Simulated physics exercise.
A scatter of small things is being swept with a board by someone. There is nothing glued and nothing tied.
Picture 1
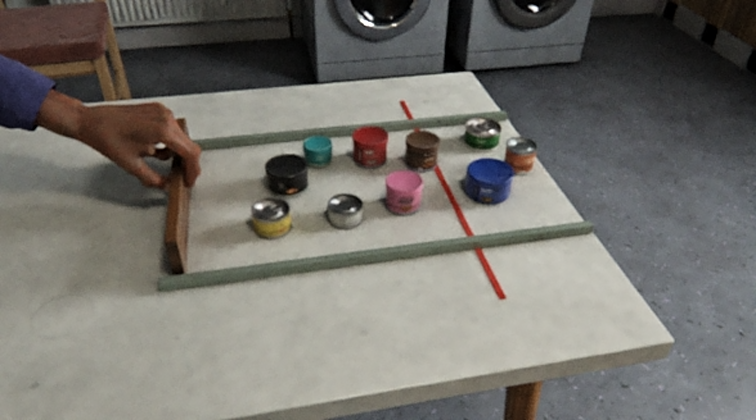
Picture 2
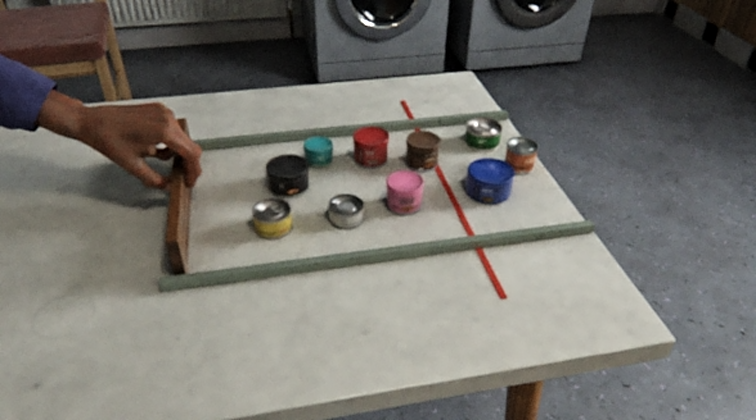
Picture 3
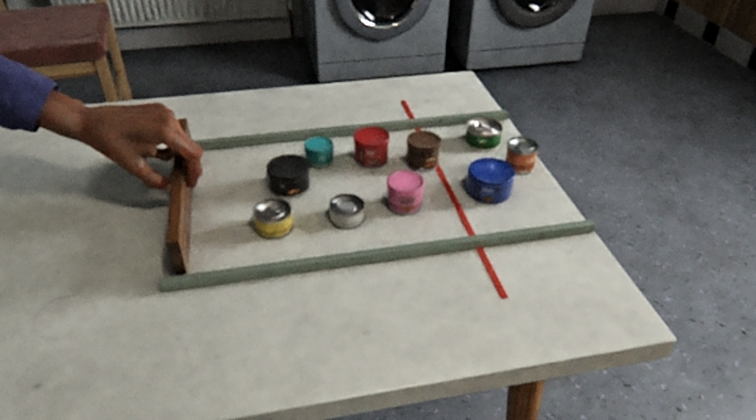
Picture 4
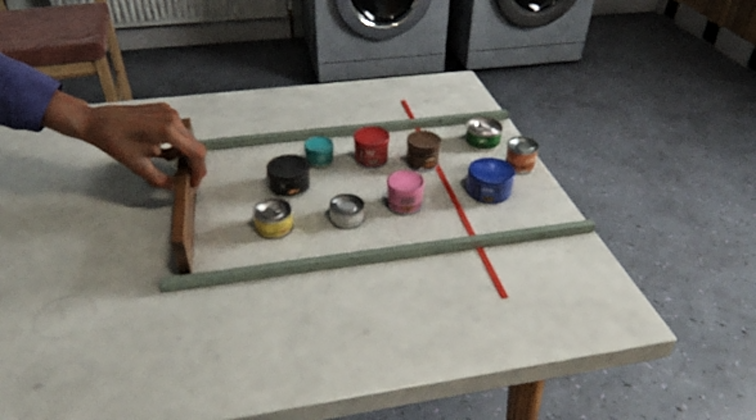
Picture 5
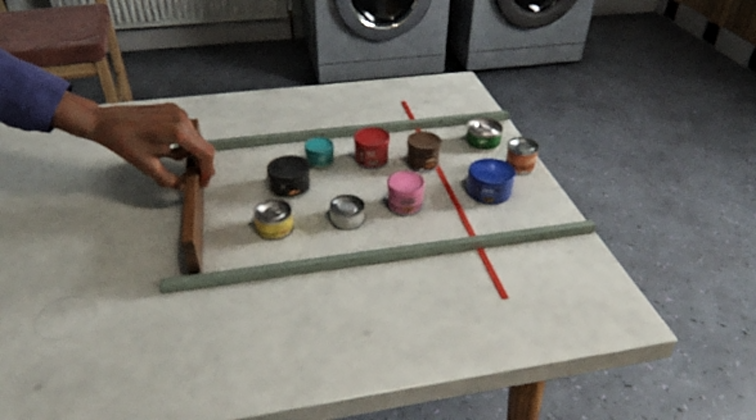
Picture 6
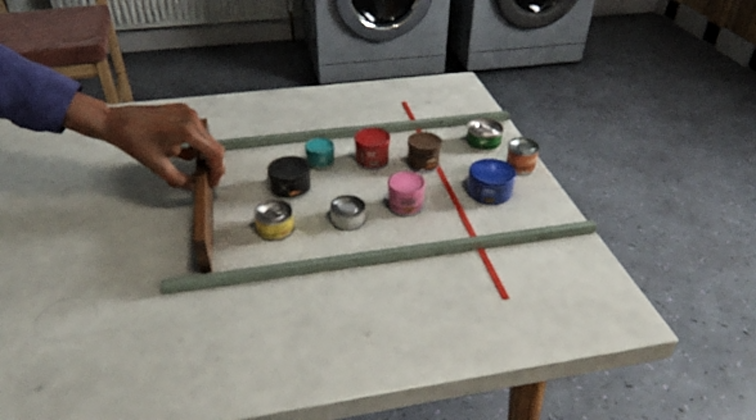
A hand slides a wooden board slightly right toward small tins that stay nearly still.
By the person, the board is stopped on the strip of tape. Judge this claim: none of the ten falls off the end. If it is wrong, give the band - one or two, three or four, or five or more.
Right.
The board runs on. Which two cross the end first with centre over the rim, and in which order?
First the orange tin, next the green tin.
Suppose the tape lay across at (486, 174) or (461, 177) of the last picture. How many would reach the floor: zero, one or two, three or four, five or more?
One or two; not one.
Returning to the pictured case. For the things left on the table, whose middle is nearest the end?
The answer is the orange tin.
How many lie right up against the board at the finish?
The count is 4.
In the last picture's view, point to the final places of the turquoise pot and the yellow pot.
They come to rest around (440, 137) and (480, 204).
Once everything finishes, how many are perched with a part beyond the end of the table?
0 in all.
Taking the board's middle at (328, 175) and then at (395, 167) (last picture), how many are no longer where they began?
So far 5, and 7 at the second.
A little later, none off yet; orange tin at rest near (522, 156); green tin at rest near (484, 135); blue tub at rest near (491, 182).
When it is over, the number that fall off is zero.
